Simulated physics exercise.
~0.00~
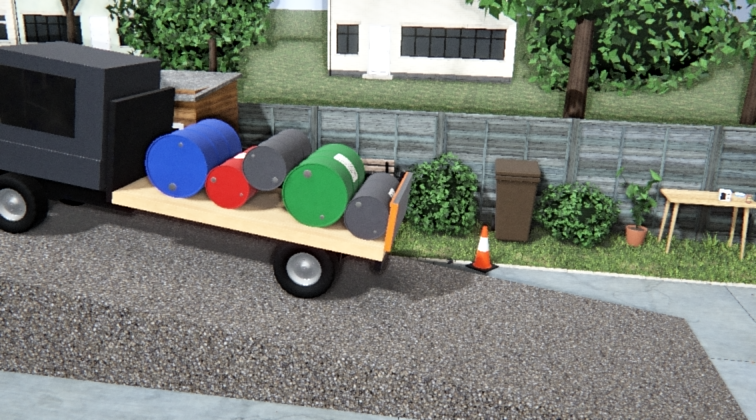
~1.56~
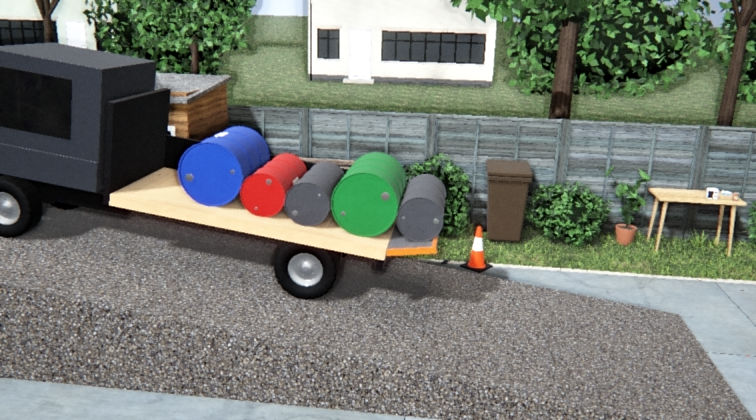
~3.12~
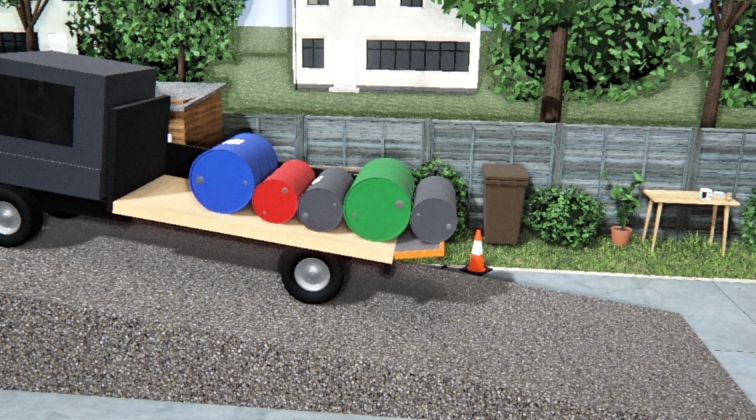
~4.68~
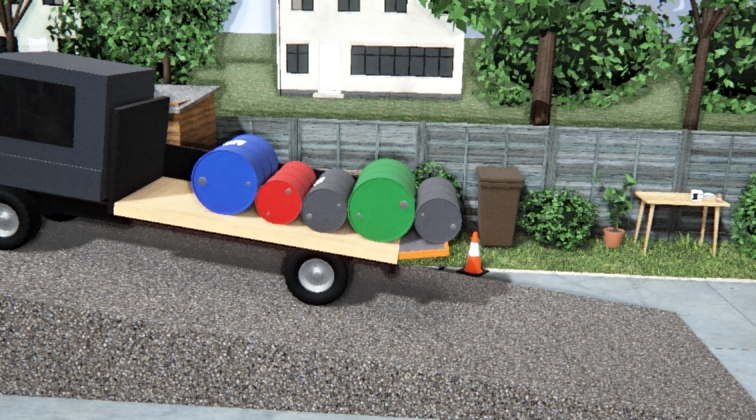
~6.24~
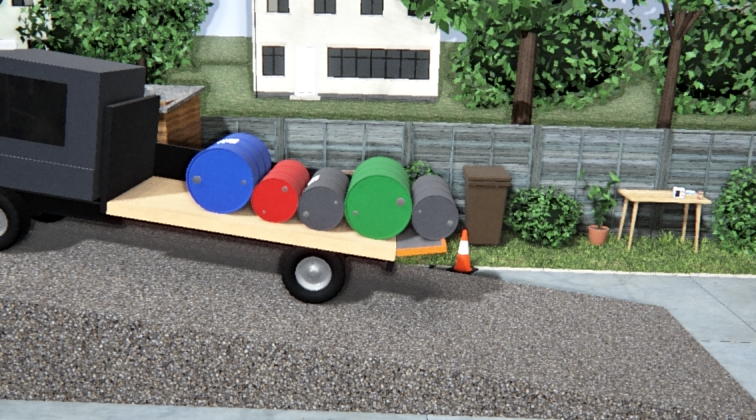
Five drums, one blue, one red, one green and two grey, rolled a short way right along a sloping truck bed as the orange-edged tailgate swung down, then settled in a row near the back, with none falling off.
